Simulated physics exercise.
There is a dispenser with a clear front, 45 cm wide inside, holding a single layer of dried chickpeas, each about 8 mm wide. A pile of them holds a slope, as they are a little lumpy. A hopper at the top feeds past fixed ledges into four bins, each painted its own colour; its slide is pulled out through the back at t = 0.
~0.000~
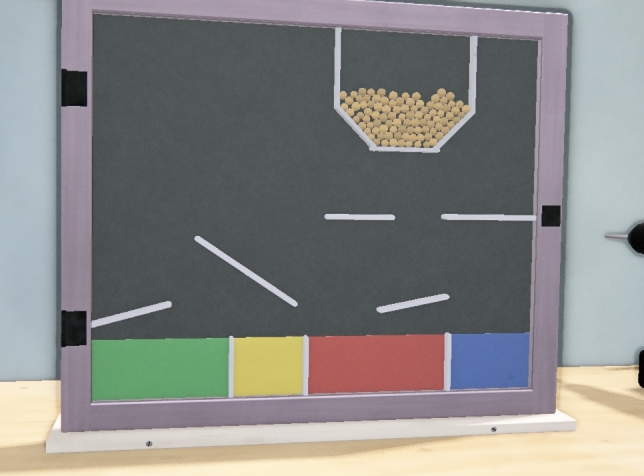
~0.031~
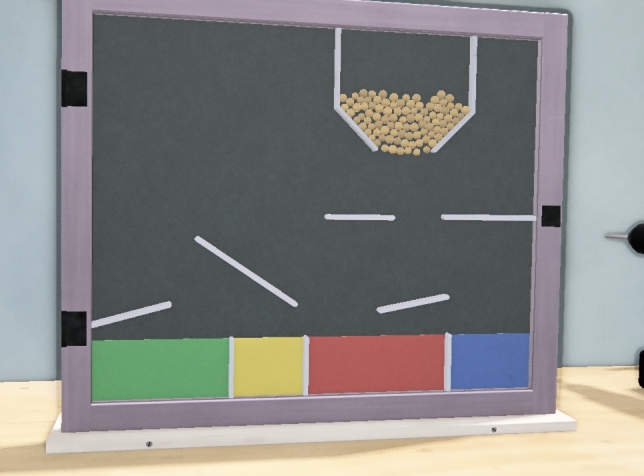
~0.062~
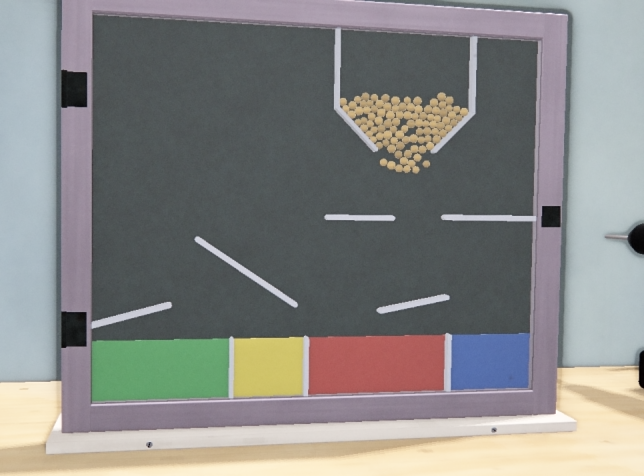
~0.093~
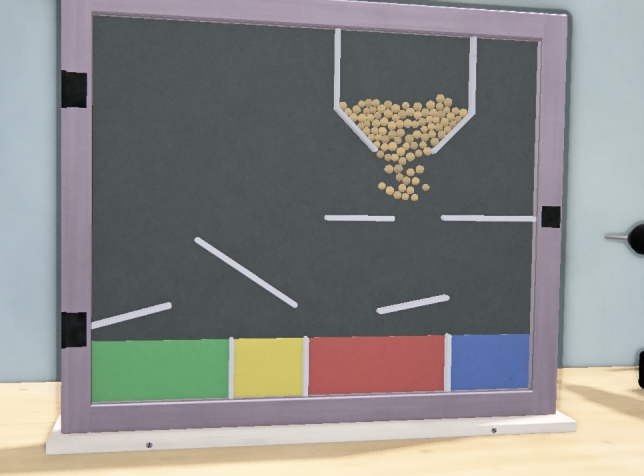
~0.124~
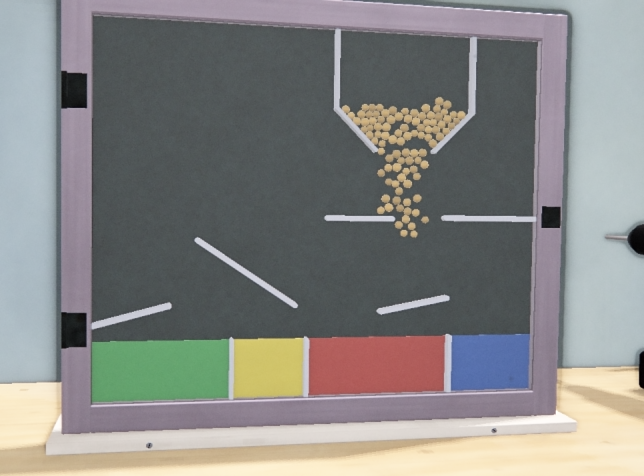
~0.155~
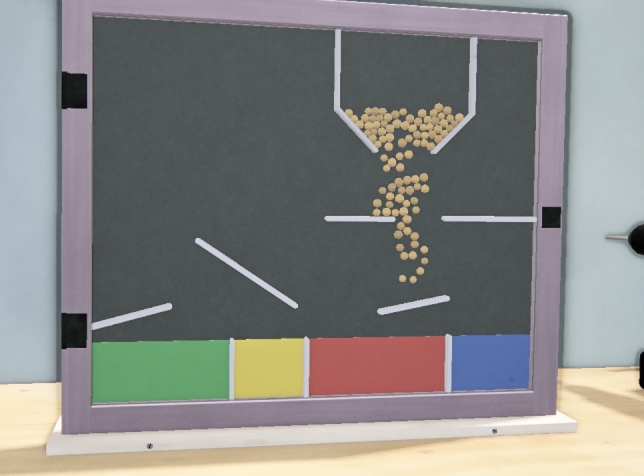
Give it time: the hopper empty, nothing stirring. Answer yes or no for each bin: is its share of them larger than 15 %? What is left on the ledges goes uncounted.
Red - yes; blue - yes; green - no; yellow - no.
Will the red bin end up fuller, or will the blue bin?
The answer is the red bin.
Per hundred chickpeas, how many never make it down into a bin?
15 per cent.
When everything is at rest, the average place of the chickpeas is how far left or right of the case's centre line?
8 cm right.
By 0.24 s 75 % have left the hopper; down in the bins, nothing yet.
By 0.34 s 100 % have left the hopper; down in the bins, red 5 %.
Settled by 1.9 s, red 55 %, blue 25 %, green 0 %, yellow 5 %, left higher up 15 %.
